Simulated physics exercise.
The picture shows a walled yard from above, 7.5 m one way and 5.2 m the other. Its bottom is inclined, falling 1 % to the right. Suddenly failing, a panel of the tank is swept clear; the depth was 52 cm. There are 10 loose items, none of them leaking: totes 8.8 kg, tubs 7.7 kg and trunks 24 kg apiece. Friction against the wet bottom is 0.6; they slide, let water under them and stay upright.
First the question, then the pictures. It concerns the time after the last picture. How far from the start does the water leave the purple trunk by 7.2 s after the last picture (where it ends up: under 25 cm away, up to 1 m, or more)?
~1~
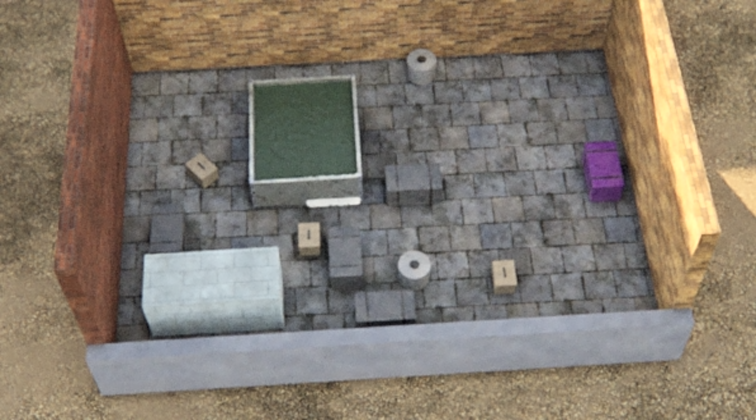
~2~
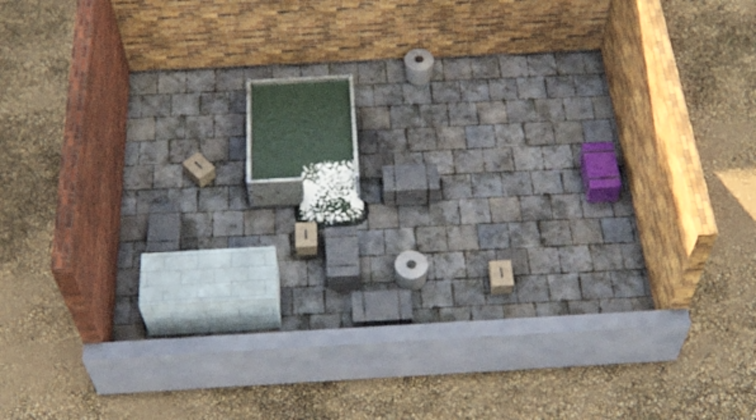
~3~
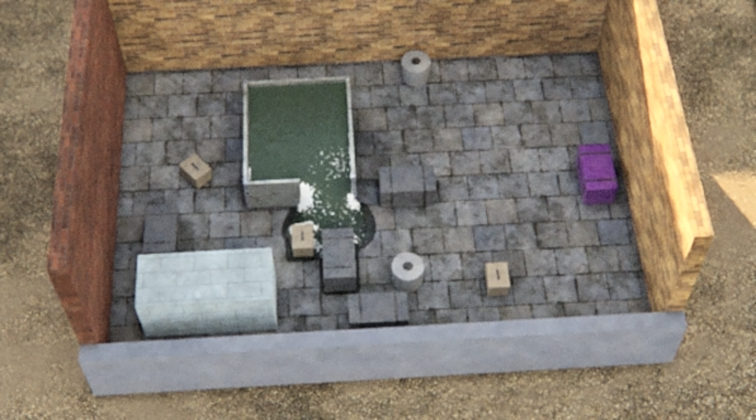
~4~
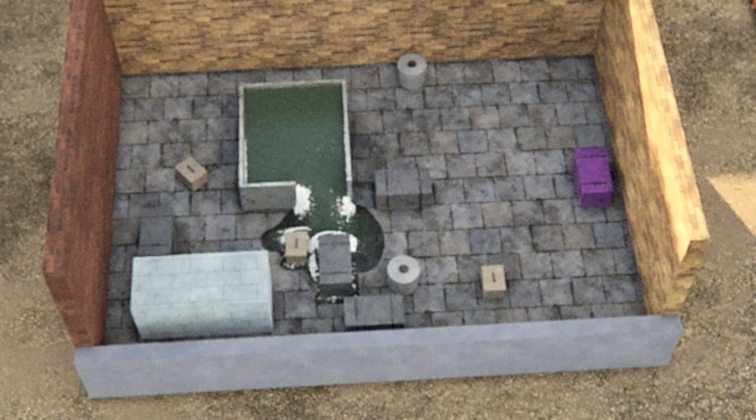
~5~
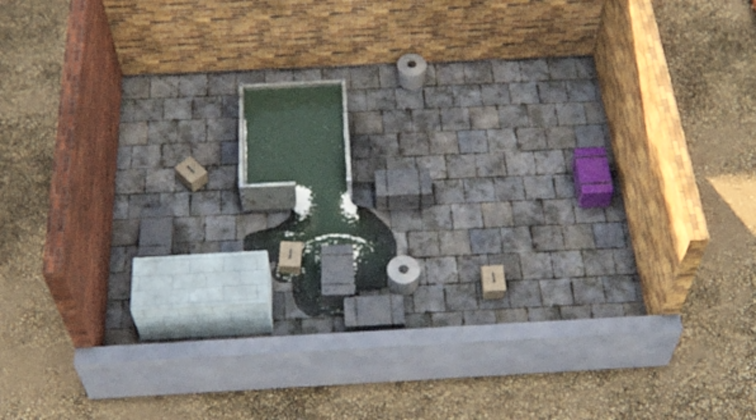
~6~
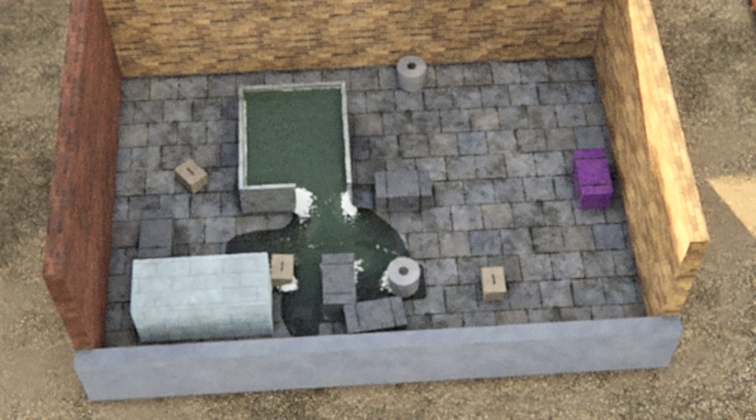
Purple trunk covers a modest distance.
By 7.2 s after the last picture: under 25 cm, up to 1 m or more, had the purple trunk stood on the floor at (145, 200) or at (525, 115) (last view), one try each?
I'd say it does not really move on the first try and it does not really move on the second.
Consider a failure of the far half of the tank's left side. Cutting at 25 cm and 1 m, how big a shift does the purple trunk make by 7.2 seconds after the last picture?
If that happened, the purple trunk does not really move.
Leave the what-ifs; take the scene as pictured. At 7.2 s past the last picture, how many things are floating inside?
At that point I count 2.
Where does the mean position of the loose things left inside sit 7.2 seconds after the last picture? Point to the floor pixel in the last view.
Near (406, 196).
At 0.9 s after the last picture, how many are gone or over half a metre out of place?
By that point, 3.
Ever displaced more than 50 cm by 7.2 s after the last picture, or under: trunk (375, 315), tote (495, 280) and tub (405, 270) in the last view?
Beyond the limit, then beyond the limit, then beyond the limit.
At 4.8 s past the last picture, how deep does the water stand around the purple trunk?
Near 5 cm deep.
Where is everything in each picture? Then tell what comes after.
In the first frame, the purple trunk at (604, 164), on the bottom; 2.7 m2 under water; 0 of 10 have shifted.
In the second frame, the purple trunk at (601, 165), on the bottom; 3.1 m2 under water; 0 of 10 have shifted.
In the third frame, the purple trunk at (598, 167) rests on the ground; water covers 3.6 m2; 0 of 10 have shifted.
In the fourth frame, the purple trunk at (594, 170), on the bottom; water covers 4.0 m2; 2 of 10 have shifted.
In the fifth frame, the purple trunk at (594, 170) rests on the ground; water covers 4.8 m2; 2 of 10 have shifted.
In the sixth frame, the purple trunk at (593, 172), on the bottom; 5.8 m2 under water; 2 of 10 have shifted.
Then, 0.9 s after the last picture the purple trunk is near (593, 172), 0.0 m from its start, aground; 1 afloat.
Then, 2.8 s after the last picture the purple trunk is near (593, 172), 0.0 m from its start, aground; 4 afloat.
Then, 4.8 s after the last picture the purple trunk is near (580, 159), 0.3 m from its start, aground; 4 afloat.
Then, 7.2 s after the last picture the purple trunk is near (562, 136), 0.8 m from its start, aground; 2 afloat.
